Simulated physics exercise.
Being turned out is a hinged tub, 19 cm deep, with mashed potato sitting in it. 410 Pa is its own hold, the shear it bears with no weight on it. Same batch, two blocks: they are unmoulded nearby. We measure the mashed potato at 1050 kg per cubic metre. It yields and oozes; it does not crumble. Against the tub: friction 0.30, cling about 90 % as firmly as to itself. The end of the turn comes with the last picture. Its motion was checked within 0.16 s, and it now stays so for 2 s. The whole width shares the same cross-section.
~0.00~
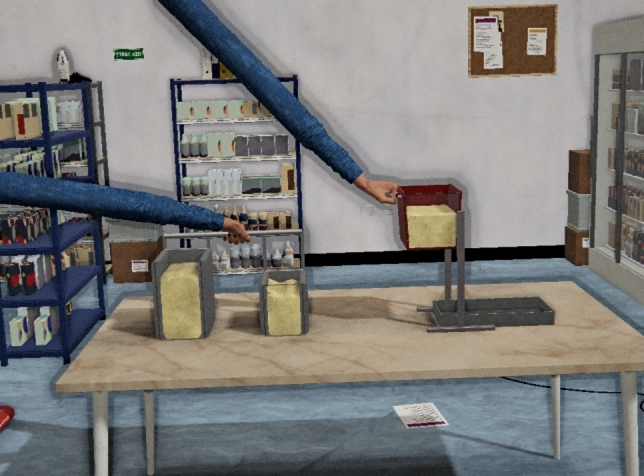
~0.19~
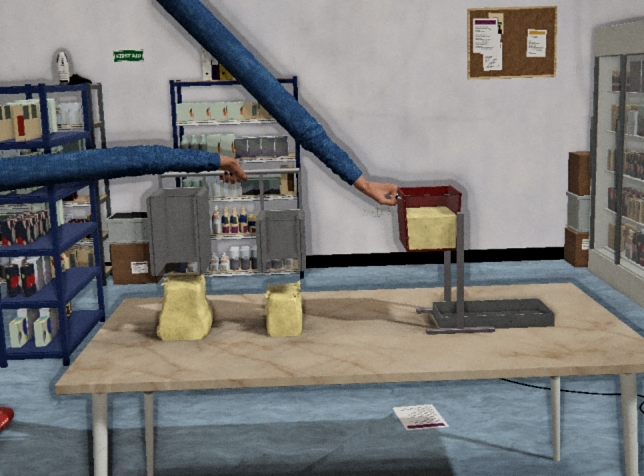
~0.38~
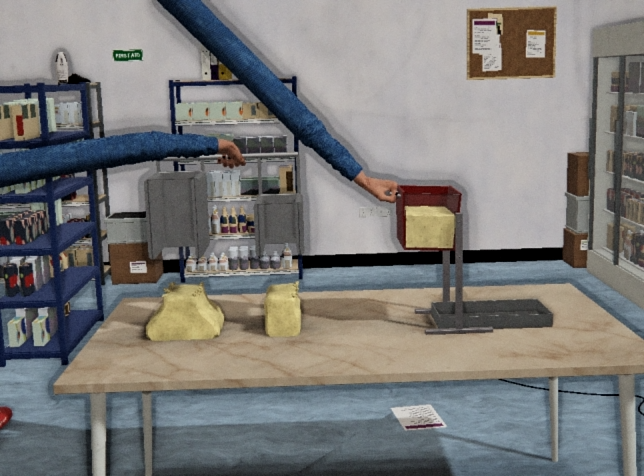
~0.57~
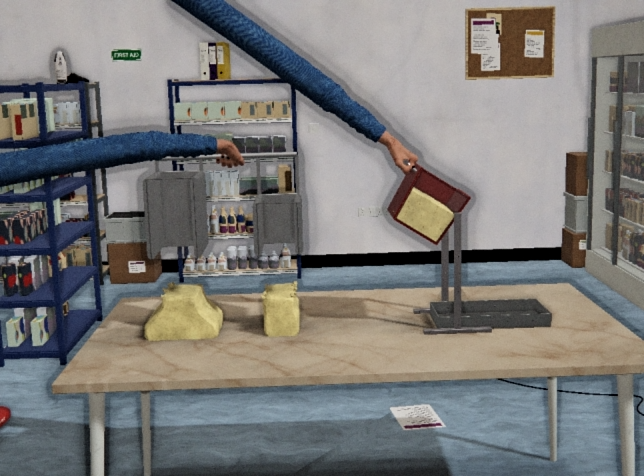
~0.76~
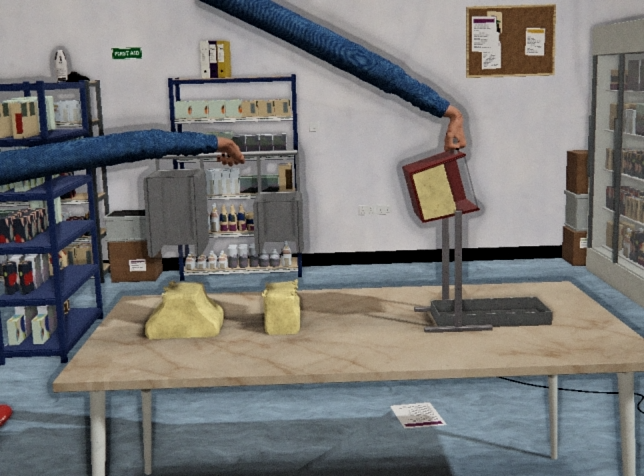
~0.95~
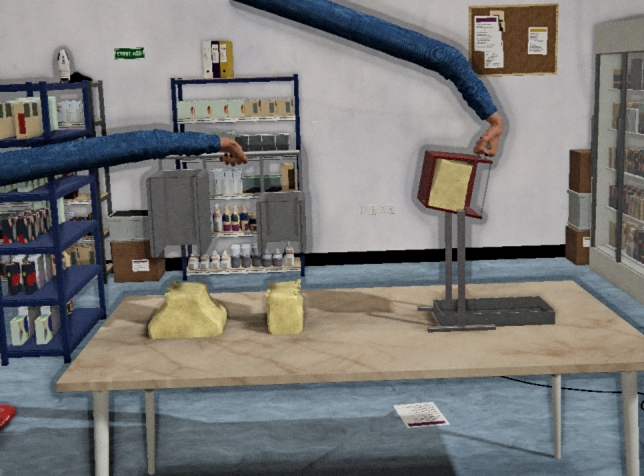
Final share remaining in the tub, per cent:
Near 63 %.
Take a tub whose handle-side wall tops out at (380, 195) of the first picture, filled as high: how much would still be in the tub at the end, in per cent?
Then about 40 %.
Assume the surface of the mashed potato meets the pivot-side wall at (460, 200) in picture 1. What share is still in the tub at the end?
40 %.
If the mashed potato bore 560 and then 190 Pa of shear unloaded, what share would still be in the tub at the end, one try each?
Respectively 100 % and 40 %.
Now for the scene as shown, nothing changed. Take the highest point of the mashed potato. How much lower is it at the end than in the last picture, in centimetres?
10 cm.
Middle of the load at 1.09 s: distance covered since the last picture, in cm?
The distance comes to some 4 cm.
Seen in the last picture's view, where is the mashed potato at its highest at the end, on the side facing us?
Roughly at pixel (449, 189).
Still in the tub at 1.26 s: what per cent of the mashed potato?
Around 85 per cent.
After 1.09 s, the tub is at 101 degrees and holds 100 %.
After 1.26 s, the tub is at 101 degrees and holds 85 %.
After 1.43 s, the tub is at 101 degrees and holds 68 %.
After 1.60 s, the tub is at 101 degrees and holds 63 %.
After 2.95 s, the tub is at 101 degrees and holds 63 %.
